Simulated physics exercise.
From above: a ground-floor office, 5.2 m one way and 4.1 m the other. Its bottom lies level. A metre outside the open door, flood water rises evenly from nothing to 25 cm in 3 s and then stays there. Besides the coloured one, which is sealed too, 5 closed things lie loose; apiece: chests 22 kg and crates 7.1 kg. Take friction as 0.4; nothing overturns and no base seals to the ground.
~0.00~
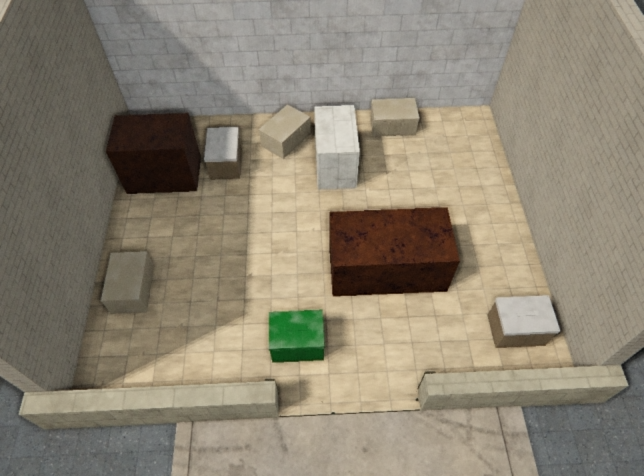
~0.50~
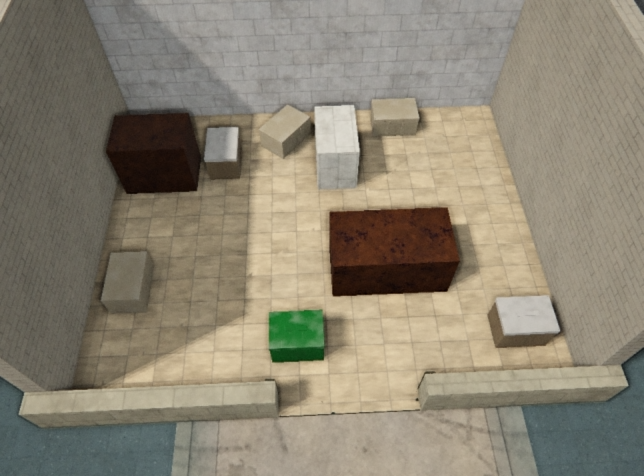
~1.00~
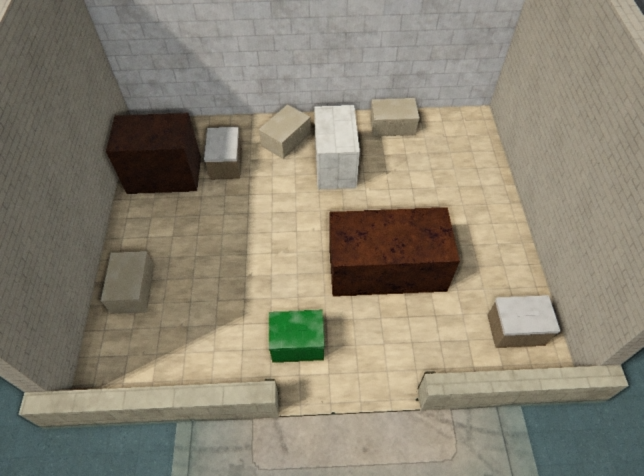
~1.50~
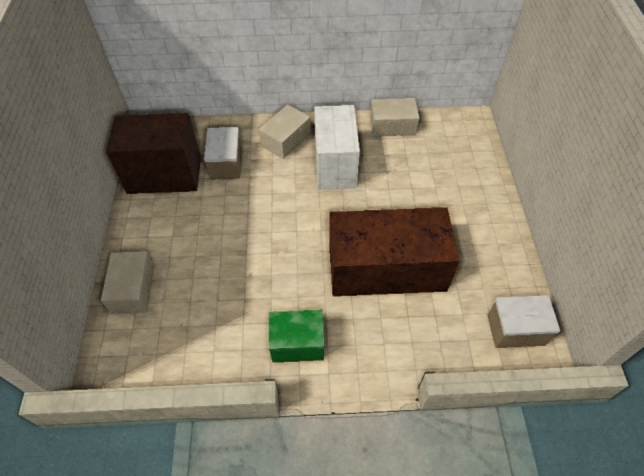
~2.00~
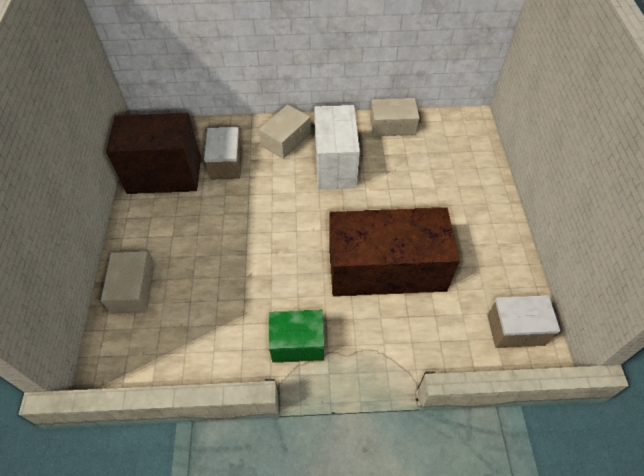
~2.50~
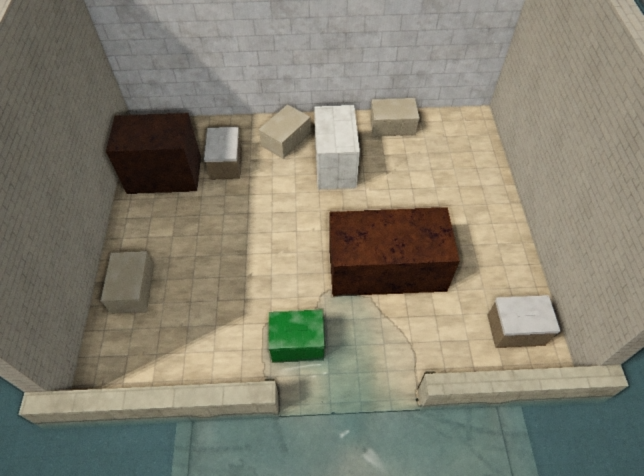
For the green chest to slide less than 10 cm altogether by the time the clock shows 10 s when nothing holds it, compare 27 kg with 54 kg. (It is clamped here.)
Verdict: Neither weight holds it.
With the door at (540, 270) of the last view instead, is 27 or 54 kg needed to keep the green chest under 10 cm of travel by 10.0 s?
In that case only the higher weight holds it.
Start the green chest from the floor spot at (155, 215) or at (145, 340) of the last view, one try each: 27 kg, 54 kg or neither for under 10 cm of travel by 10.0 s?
In that order: It takes the larger; either load holds.
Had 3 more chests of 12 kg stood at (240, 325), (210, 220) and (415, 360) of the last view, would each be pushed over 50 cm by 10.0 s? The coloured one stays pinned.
In that order: Past it, more, over.
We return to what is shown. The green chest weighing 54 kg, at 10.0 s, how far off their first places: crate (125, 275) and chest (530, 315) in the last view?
In that order: 100 cm, 100 cm.
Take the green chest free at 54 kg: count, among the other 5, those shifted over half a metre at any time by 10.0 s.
That makes 2.
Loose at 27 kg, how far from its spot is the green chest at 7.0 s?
Roughly 200 cm.
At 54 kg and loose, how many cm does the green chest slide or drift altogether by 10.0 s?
About 60 cm.
After 3.5 s the green chest would be 30 cm from its start with 27 kg and 2 cm from its start with 54 kg; 9 cm of water round it then.
After 4.5 s the green chest would be 117 cm from its start with 27 kg and 30 cm from its start with 54 kg; 10 cm of water round it then.
After 7.0 s the green chest would be 193 cm from its start with 27 kg and 63 cm from its start with 54 kg; 8 cm of water round it then.
After 10.0 s the green chest would be 228 cm from its start with 27 kg and 67 cm from its start with 54 kg; 11 cm of water round it then.
